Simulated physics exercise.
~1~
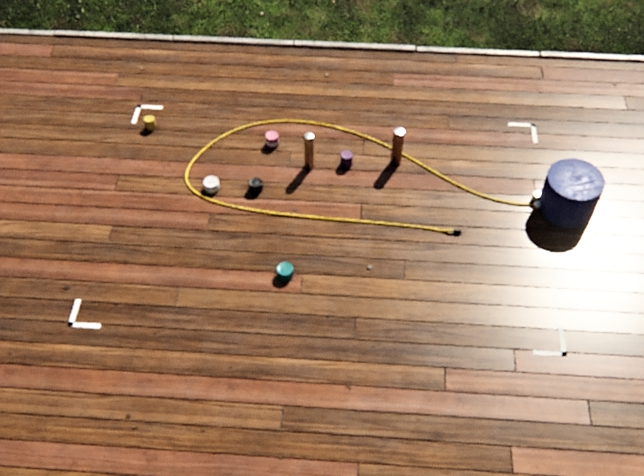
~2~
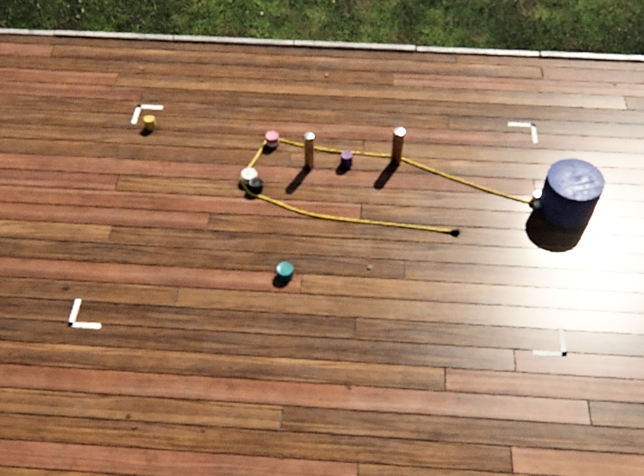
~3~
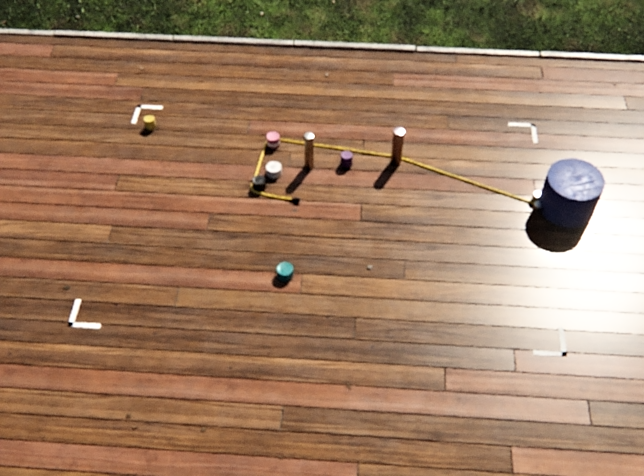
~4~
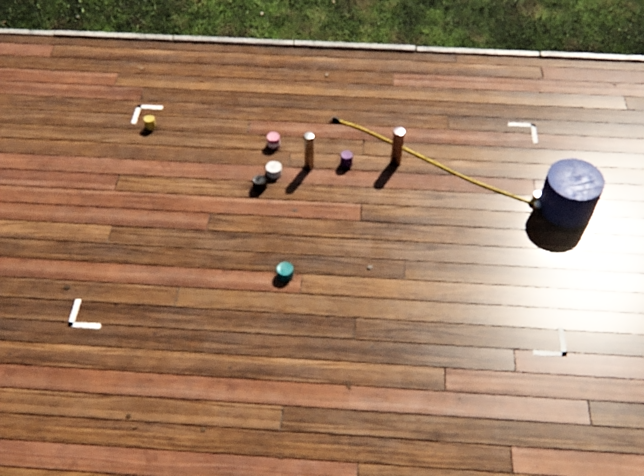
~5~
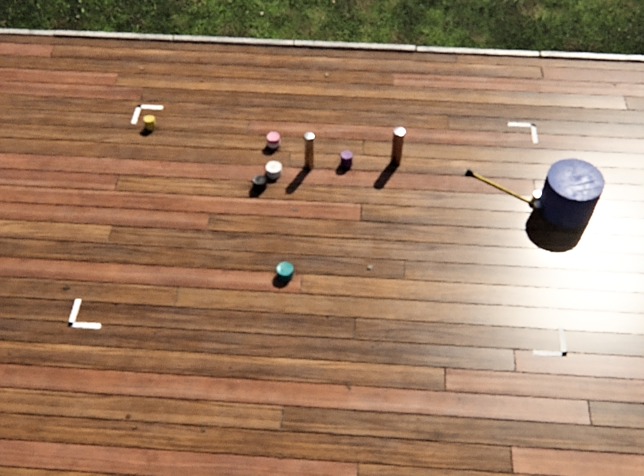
A big blue reel on a wooden deck drew in a looped yellow cord, which tightened around the small containers and pulled the white one to the right, then slid free past the posts, leaving a short piece sticking out.
